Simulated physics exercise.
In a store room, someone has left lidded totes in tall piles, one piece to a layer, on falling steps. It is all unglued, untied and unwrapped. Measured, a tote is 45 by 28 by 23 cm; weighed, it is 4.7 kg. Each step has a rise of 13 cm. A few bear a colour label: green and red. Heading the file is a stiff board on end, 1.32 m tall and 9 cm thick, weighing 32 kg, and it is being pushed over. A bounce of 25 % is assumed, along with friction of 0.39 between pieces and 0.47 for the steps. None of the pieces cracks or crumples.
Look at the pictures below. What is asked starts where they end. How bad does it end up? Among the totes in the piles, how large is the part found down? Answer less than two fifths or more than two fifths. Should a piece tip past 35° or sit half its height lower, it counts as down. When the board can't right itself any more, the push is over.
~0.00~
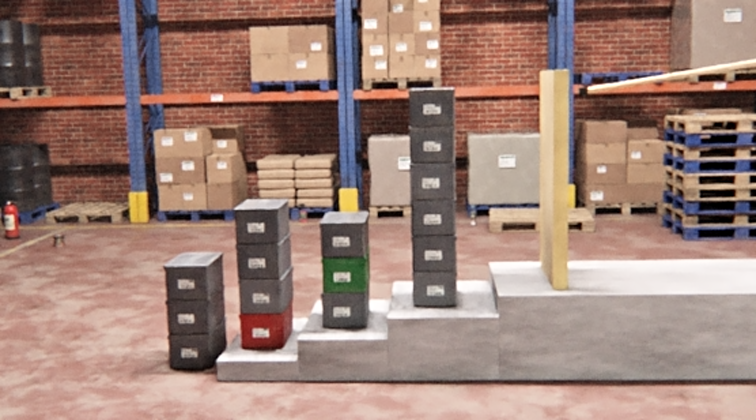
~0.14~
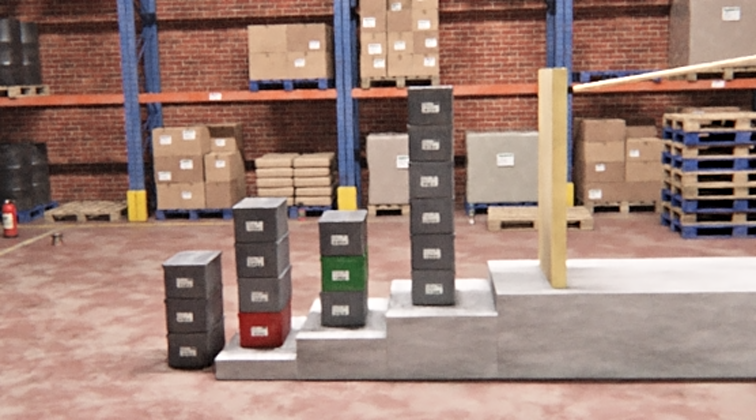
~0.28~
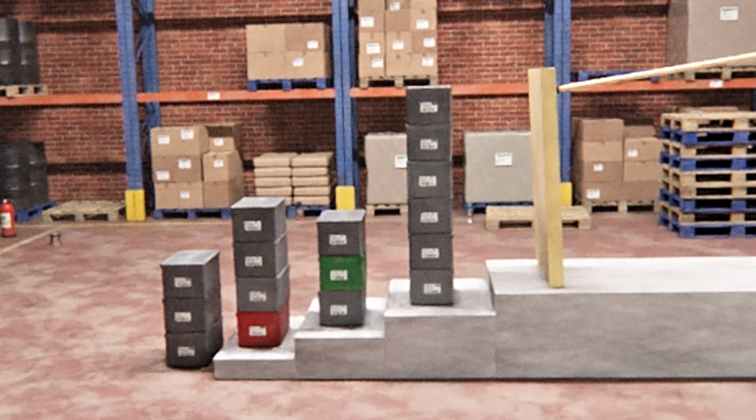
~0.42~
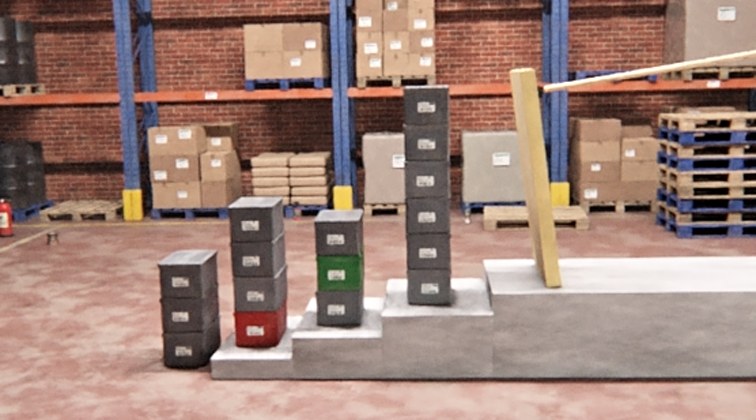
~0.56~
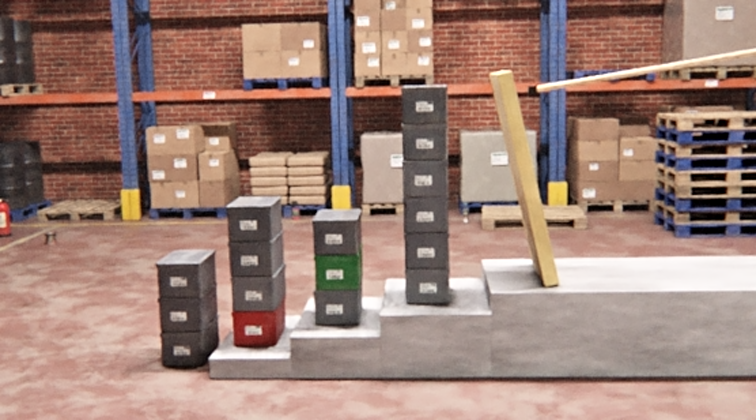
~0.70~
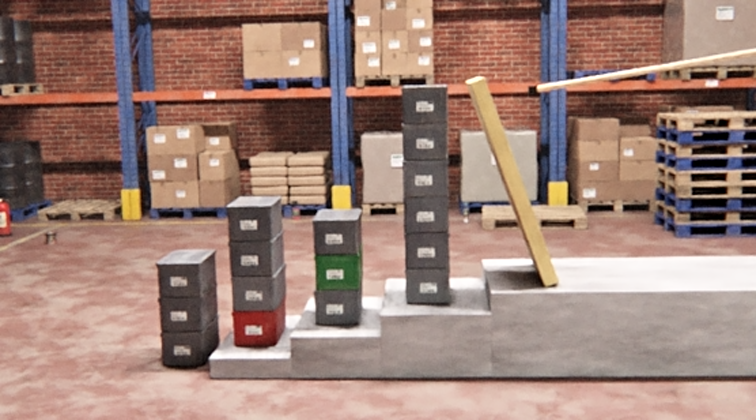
Over two fifths of them.
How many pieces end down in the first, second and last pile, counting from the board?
Of the pieces, the first pile has 5, the second 2 and the last 1.
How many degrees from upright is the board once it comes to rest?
Around 80 degrees, give or take.
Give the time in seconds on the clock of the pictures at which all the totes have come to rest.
About 4.5 s.
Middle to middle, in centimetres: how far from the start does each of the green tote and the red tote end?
Well, the green finishes about 30 cm from where it began, while the red finishes about 0 cm from its start.
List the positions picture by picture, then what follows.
In the first frame (each place is the centre of the face we see best), pole end (585, 91) 11 cm short, board 0° from upright; red tote (262, 332); green tote (344, 276); the others all in place.
The second frame shows pole end (570, 90) 34 mm short, board 0° from upright; green tote (343, 275).
The third frame shows pole end (556, 90) 45 mm in, board 3° from upright; green tote (341, 274).
The fourth frame shows pole end (541, 90) 12 cm in, board 7° from upright; red tote (256, 330); the others all in place.
The fifth frame shows pole end (534, 90) 15 cm in, stopped, board 13° from upright; green tote (337, 273); the others all in place.
The sixth frame shows pole end (534, 90) 15 cm in, stopped, board 20° from upright; red tote (254, 329); green tote (337, 273); the others all in place.
By 1.20 s, board 45° from upright; none of the 16 totes down, 5 disturbed.
By 1.62 s, board 63° from upright; 3 of the 16 totes down; green tote tilted 5°.
By 2.14 s, board 80° from upright; 6 of the 16 totes down; green tote tilted 18°; red tote tilted 9°.
By 3.58 s, board 81° from upright; 8 of the 16 totes down; green tote tilted 19°, 15 cm lower.
When it is over (4.8 s), board 81° from upright; 9 of the 16 totes down; green tote tilted 20°, 15 cm lower; red tote unmoved. That is 56 per cent. In pixels of the last frame, middles, green tote near (293, 290), red tote near (260, 320).
